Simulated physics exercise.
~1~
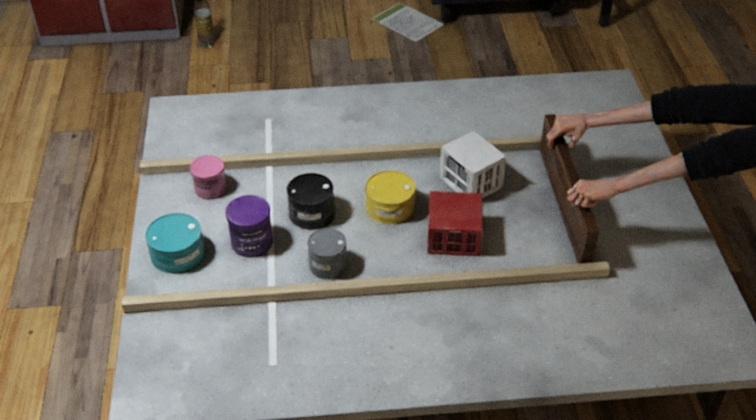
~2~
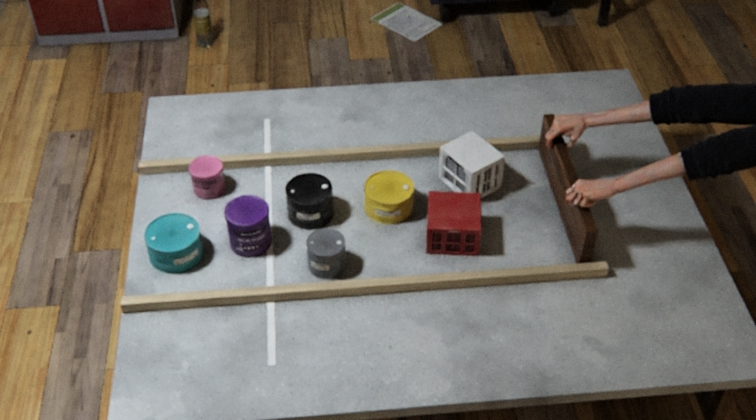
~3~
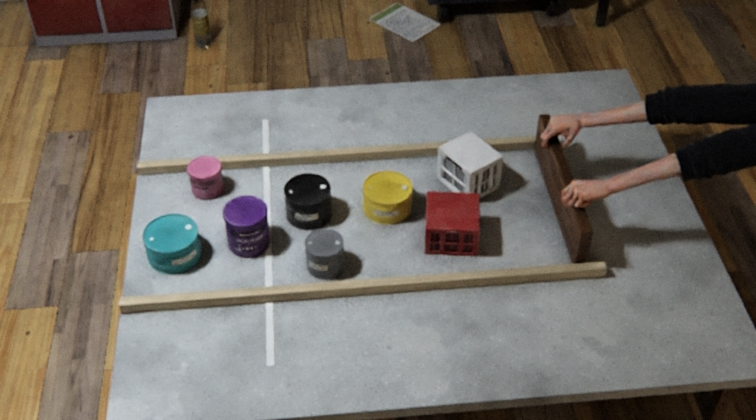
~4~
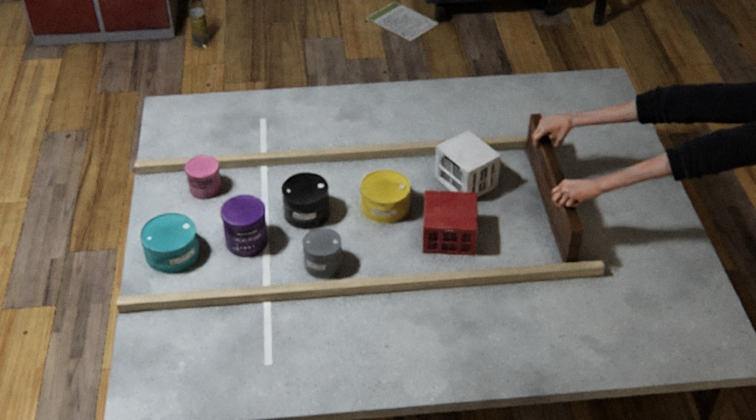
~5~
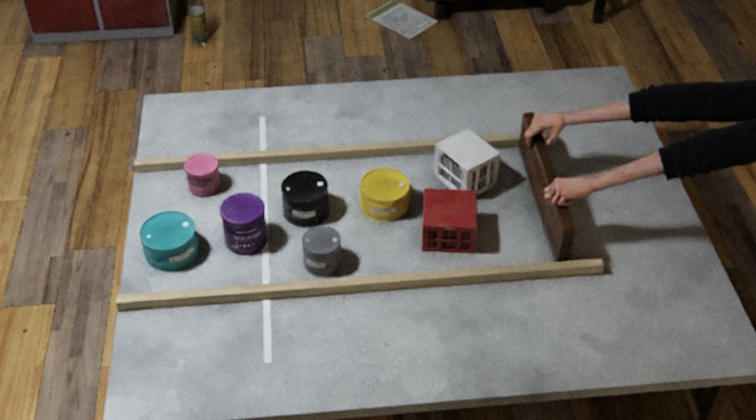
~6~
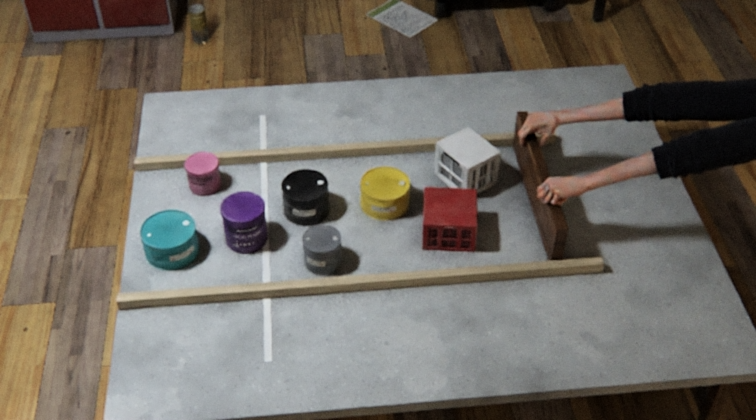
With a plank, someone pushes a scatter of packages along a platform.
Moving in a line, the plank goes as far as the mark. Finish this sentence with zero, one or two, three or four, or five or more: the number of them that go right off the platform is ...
The number of them that go right off the platform is zero.
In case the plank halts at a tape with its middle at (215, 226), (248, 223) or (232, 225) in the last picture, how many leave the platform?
1, 0, 1.
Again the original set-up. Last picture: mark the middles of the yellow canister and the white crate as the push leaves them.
Close to (239, 206); the other close to (242, 166).
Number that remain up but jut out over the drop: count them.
Result: 1.
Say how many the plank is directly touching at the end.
The count comes out at 3.
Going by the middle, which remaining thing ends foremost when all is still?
Turquoise canister - nearest.
A little later, none off yet; turquoise canister at rest near (170, 240); pink pail at rest near (203, 174); purple pail at rest near (245, 223).
When it is over, the number that fall off is zero.
